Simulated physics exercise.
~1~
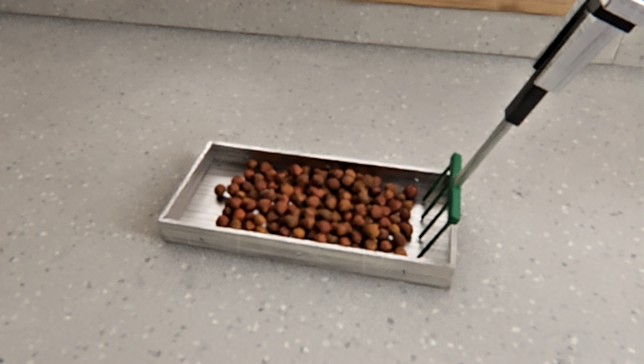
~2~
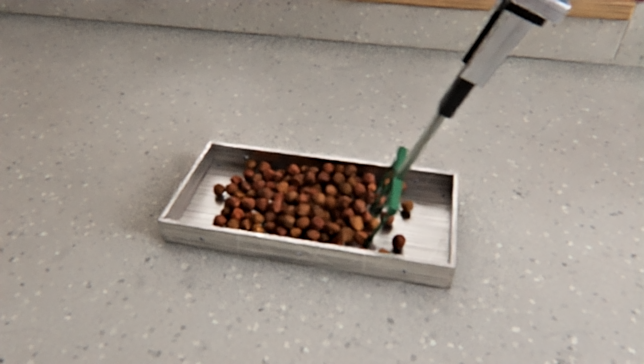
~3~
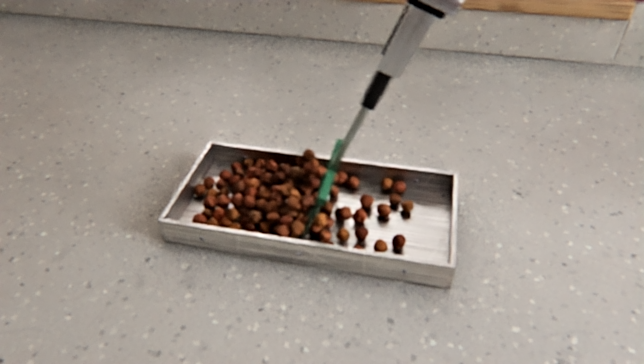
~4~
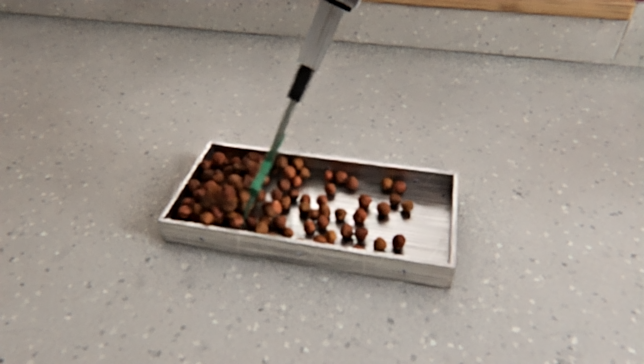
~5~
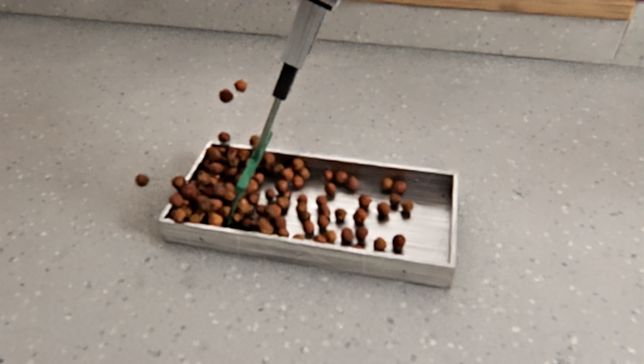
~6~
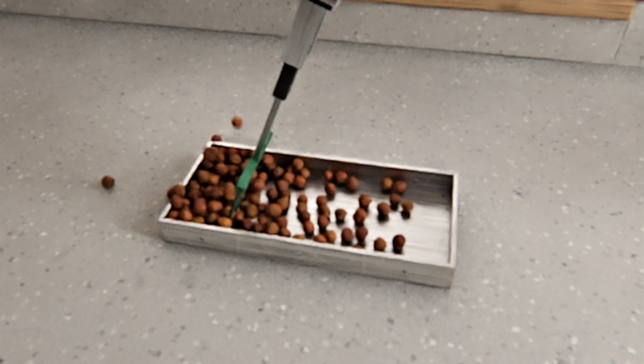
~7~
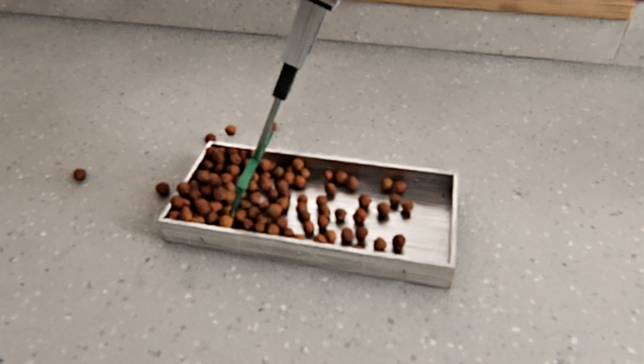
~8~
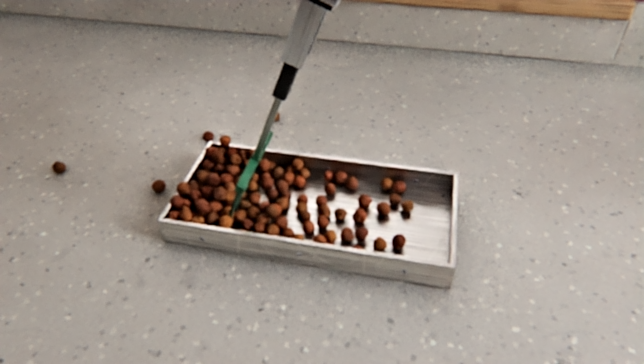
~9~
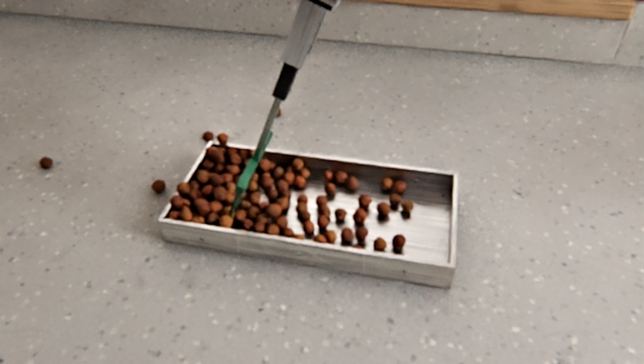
On a speckled grey countertop seen from above at an angle, a shallow silvery tray sits near the middle, holding a heap of round reddish-brown hazelnuts. A green comb with dark teeth, held by a grey and black arm reaching in from the upper right, stands at the tray's right end. The comb sweeps left through the nuts, bunching them ahead while some slip behind it. As it nears the left end, a few nuts spill over the edge and one rolls away left. The comb stops, leaving most nuts crowded at the tray's left and a few on the counter.
